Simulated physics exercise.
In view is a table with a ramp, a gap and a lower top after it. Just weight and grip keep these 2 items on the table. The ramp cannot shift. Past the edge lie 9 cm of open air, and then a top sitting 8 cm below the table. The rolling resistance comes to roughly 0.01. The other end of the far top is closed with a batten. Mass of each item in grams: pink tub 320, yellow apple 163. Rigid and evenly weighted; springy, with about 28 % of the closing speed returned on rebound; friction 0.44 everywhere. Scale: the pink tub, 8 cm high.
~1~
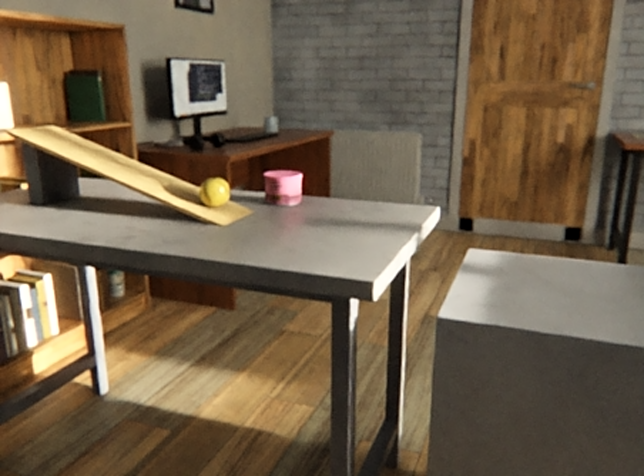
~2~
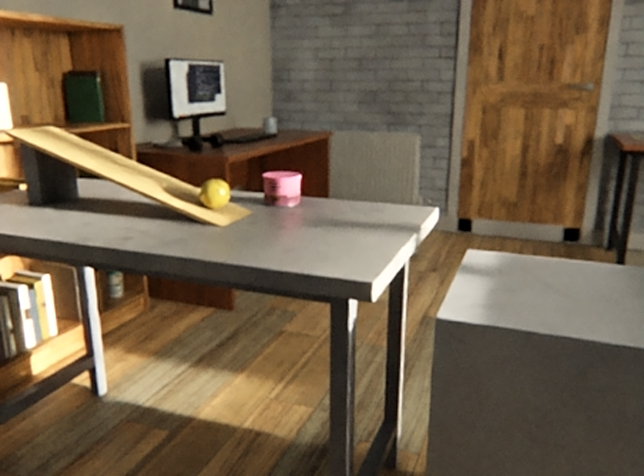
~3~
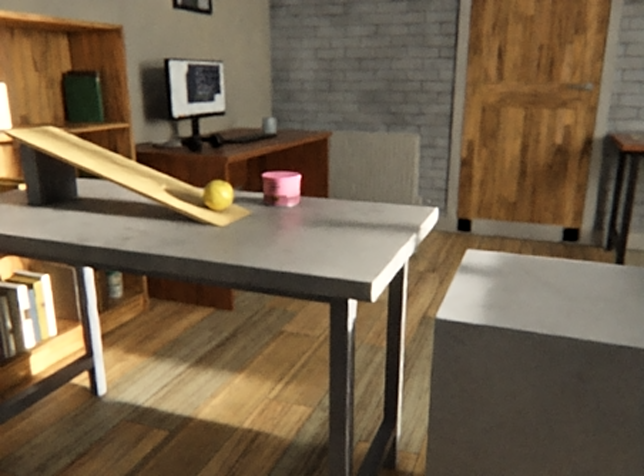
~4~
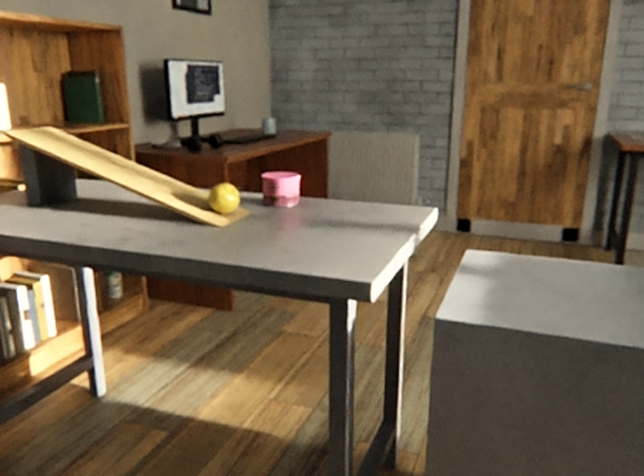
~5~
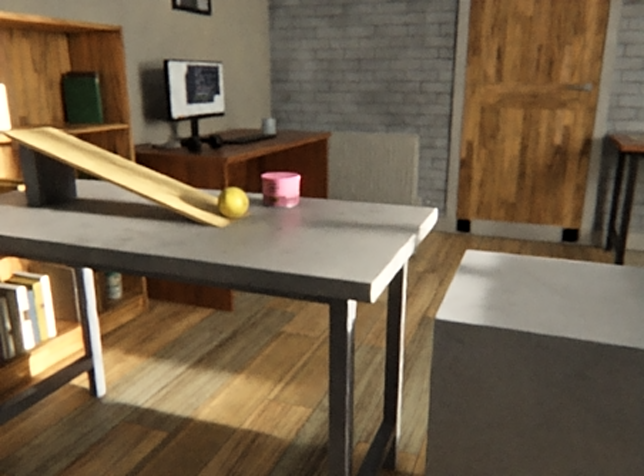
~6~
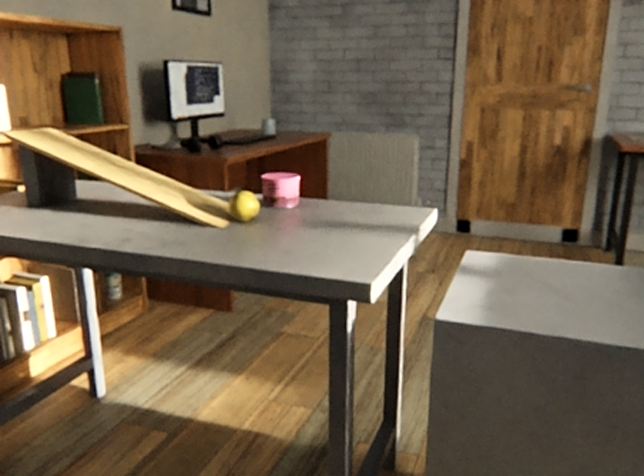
In a sunlit room, a yellow apple rolling slowly off the foot of a wooden ramp onto a table beside a pink tub.
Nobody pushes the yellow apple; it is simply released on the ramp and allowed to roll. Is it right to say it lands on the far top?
Wrong, it falls in.
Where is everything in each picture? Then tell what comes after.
In the first frame, 49 cm to the edge; yellow apple (215, 192); pink tub (283, 188).
In the second frame, 48 cm to the edge; yellow apple (215, 194); pink tub (282, 189).
In the third frame, 47 cm to the edge; yellow apple (218, 195); pink tub (281, 189).
In the fourth frame, 46 cm to the edge; yellow apple (224, 198); pink tub (281, 190).
In the fifth frame, 43 cm to the edge; yellow apple (233, 203); pink tub (281, 190).
In the sixth frame, 40 cm to the edge; yellow apple (244, 206); pink tub (281, 191).
Then, 0.40 s after the last picture, 20 cm to the edge; yellow apple near (325, 213).
Then, 1.00 s after the last picture, 5 cm past the table's edge; yellow apple near (434, 265).
Then, 1.30 s after the last picture, down in the gap; yellow apple near (371, 456).
By the end, down in the gap; pink tub in place, give or take 8 cm.
